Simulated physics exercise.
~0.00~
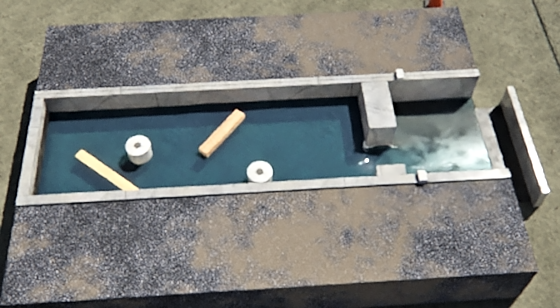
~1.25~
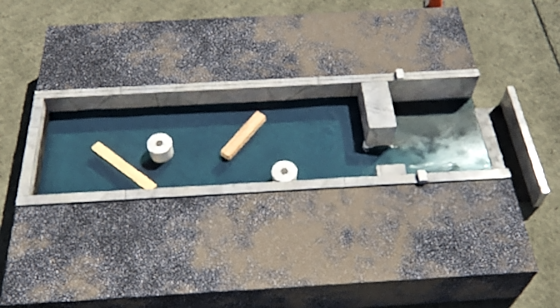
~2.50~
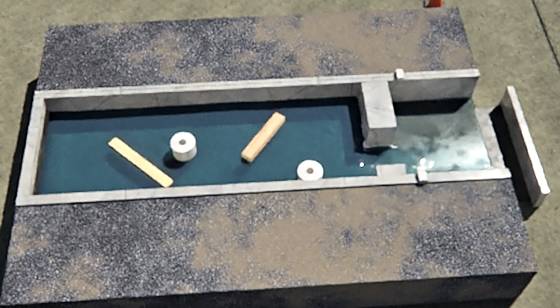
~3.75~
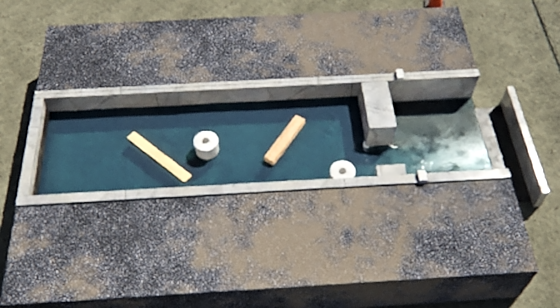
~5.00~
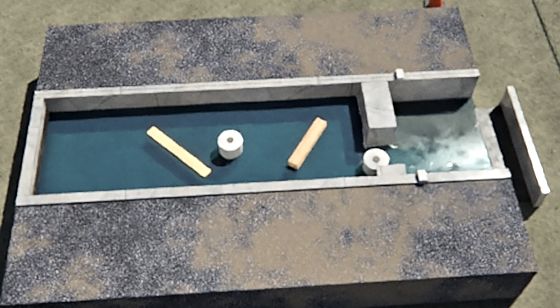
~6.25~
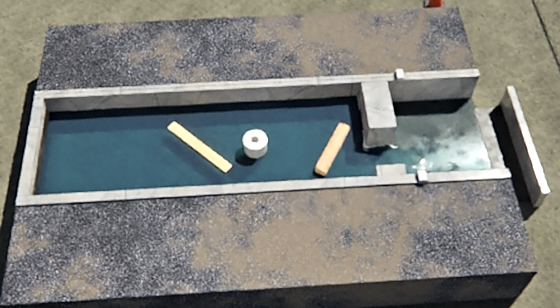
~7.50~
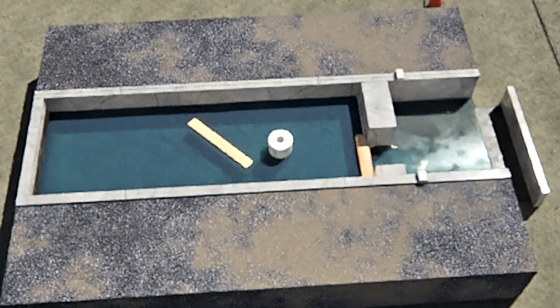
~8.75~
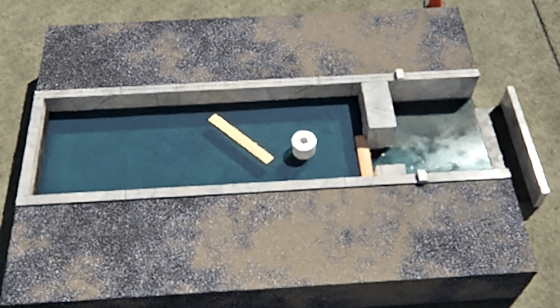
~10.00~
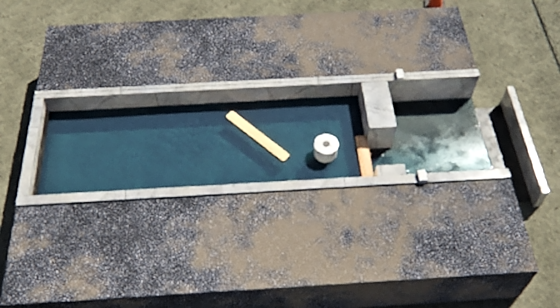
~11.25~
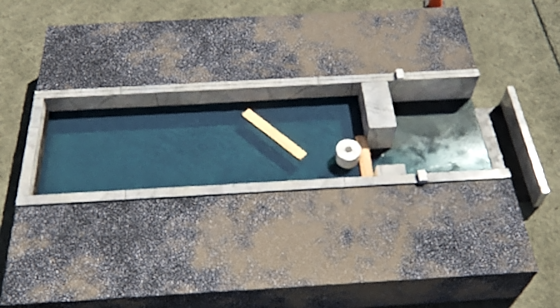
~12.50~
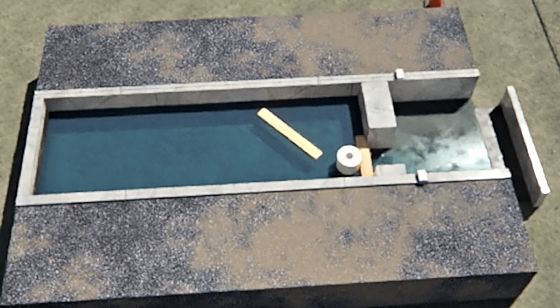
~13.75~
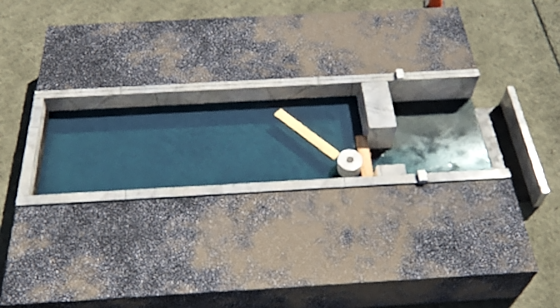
A white roll slips through a channel's narrow gap, then a wooden beam lodges across it, stopping another roll as a plank nears.
